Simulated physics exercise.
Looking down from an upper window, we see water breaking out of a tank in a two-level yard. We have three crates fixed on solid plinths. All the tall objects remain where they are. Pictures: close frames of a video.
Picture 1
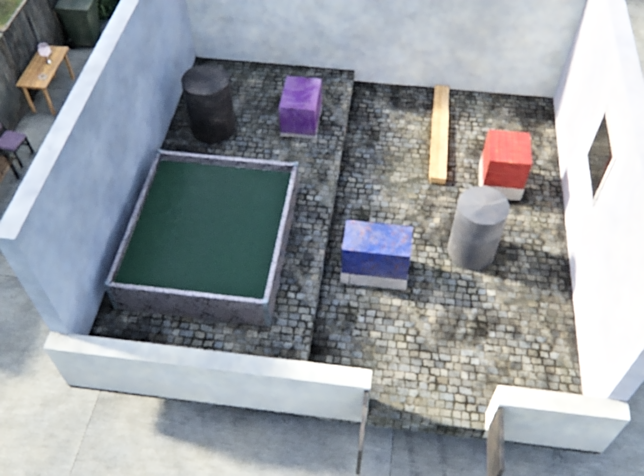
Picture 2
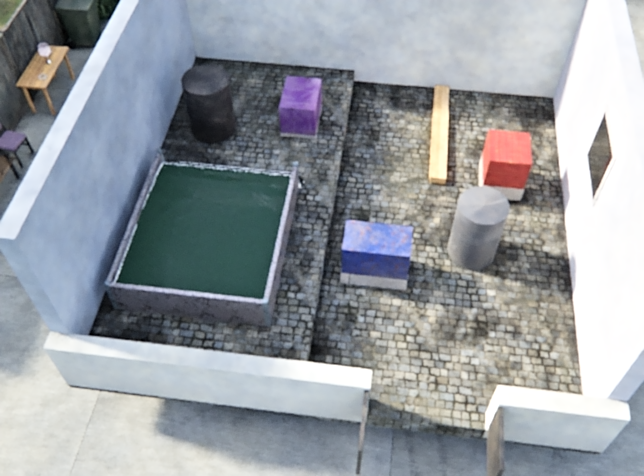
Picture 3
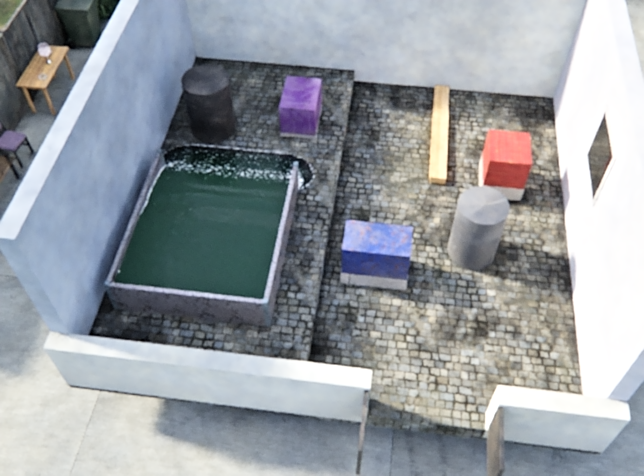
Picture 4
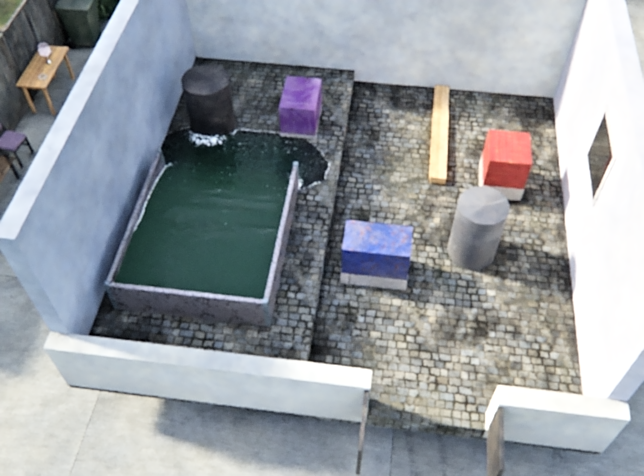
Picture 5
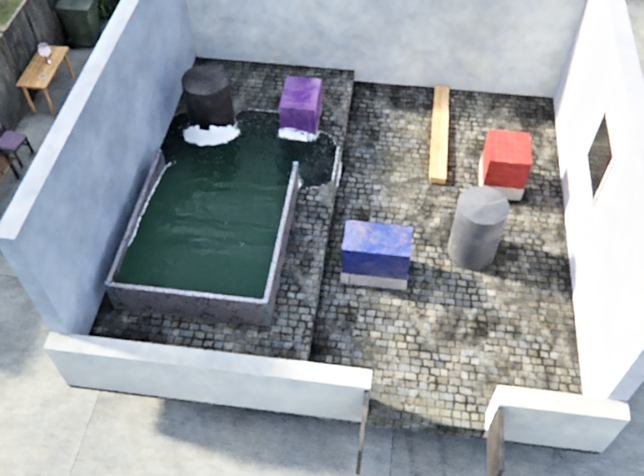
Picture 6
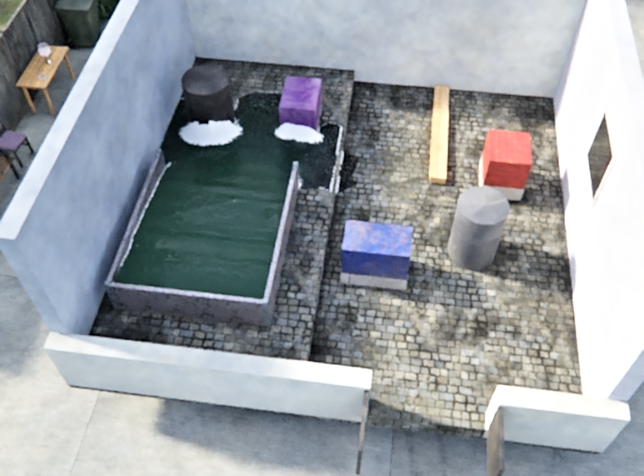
Dark green water broke over the far side of the tank, spread across the cobbles, foamed white against the black barrel and then the purple block, and ran rightward over the step's edge.
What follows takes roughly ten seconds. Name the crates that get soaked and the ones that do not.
The red crate does not get soaked; the purple crate gets soaked; the blue crate does not get soaked.
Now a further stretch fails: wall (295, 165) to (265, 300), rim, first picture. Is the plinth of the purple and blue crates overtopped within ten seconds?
Note: Purple one is left dry; blue one is overtopped.
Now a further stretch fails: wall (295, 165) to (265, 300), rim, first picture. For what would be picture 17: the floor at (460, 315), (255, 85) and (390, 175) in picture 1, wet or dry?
Soaked, untouched, soaked.
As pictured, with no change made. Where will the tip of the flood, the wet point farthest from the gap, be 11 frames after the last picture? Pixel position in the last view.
Near (429, 103).
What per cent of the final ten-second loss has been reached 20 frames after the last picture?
Near 0 in a hundred, I reckon.
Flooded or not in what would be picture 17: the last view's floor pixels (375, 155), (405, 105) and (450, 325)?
Going through them in order, I'd say drenched, drenched and clear.
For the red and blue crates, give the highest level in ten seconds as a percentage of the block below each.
Roughly 30 per cent for the first, 70 per cent for the second.
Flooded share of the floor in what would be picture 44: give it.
Estimated share: About 75 %.
A moment on, water covers 20 % of the floor; the red crate not reached, the purple crate water round its plinth, the blue crate not reached.
Next, water covers 30 % of the floor; the red crate not reached, the purple crate water round its plinth, the blue crate not reached.
Then, water covers 45 % of the floor; the red crate water round its plinth, the purple crate water round its plinth, the blue crate water round its plinth.
Later, water covers 75 % of the floor; the red crate water round its plinth, the purple crate water round its plinth, the blue crate water round its plinth.
In the end, water covers 90 % of the floor; the red crate stayed above the water, the purple crate was topped, the blue crate stayed above the water.
